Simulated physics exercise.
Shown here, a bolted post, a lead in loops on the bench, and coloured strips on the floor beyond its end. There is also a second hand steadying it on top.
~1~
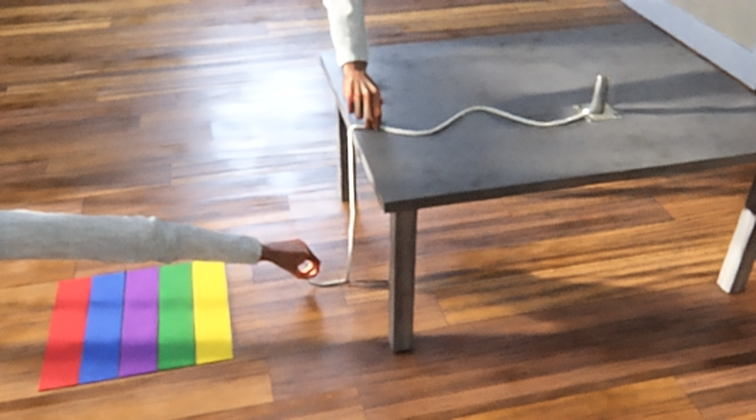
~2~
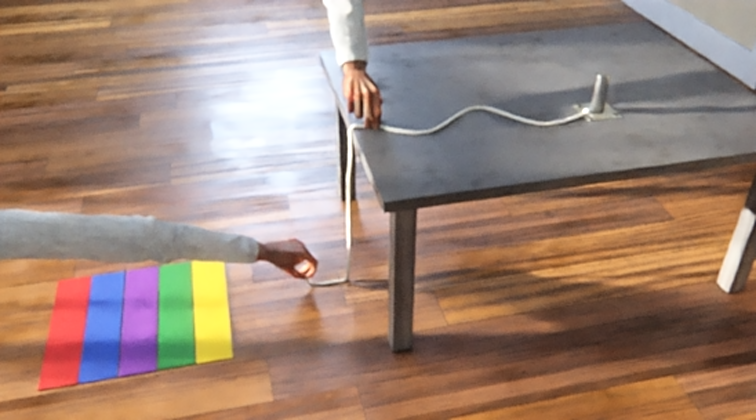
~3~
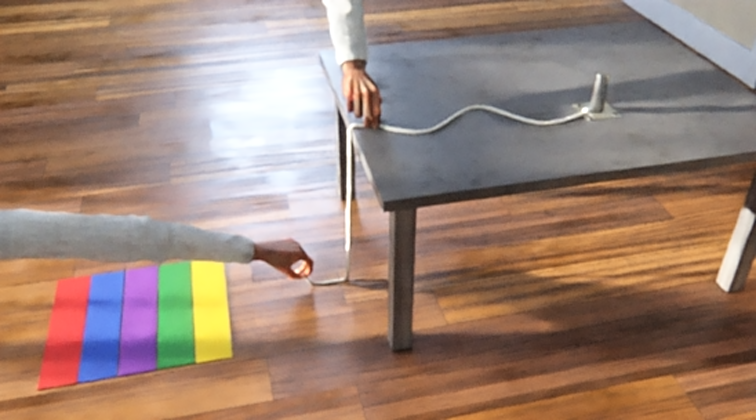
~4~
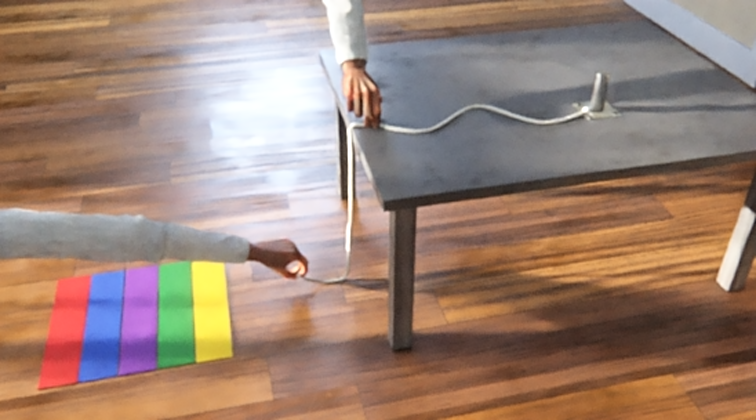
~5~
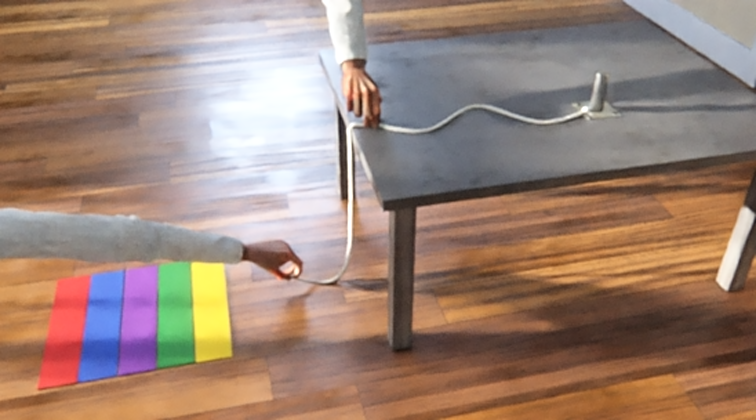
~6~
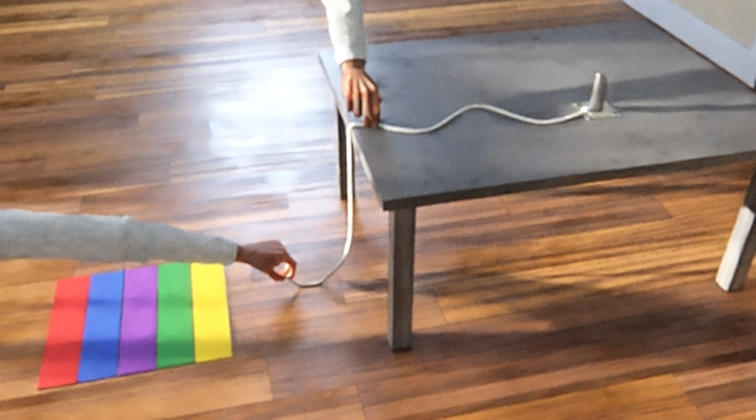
A hand drawing the end of a pale cord slightly left near coloured floor strips while another hand rests on the table edge.
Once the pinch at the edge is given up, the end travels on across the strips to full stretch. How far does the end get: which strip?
As far as the purple strip.
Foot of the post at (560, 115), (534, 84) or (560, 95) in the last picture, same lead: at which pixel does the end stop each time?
The three places are (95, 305), (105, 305) and (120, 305), in that order.
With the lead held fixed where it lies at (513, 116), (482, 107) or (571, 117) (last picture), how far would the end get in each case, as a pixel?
Per try (px, approx.): (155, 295); (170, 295); (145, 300).
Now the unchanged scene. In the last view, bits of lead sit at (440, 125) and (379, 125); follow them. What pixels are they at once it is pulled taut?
Roughly at (405, 124), and the other roughly at (342, 140).
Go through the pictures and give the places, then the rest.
End (310, 276); yellow (213, 341); green (177, 347); purple (139, 353); blue (100, 359); red (61, 365), in the first frame.
End (308, 275); lead through (561, 122) (485, 108) (429, 131) (352, 131) (349, 205) (349, 265), in the second frame.
End (304, 275), in the third frame.
End (299, 276); lead through (561, 121) (485, 107) (429, 130) (351, 130) (351, 203) (349, 264), in the fourth frame.
End (293, 276), in the fifth frame.
End (287, 277); lead through (560, 121) (484, 107) (428, 130) (351, 130) (351, 203) (341, 264), in the sixth frame.
Soon after, end near (198, 291); over yellow.
After that, end near (163, 296); over green.
At the stop, end near (143, 299); over purple. Over purple.
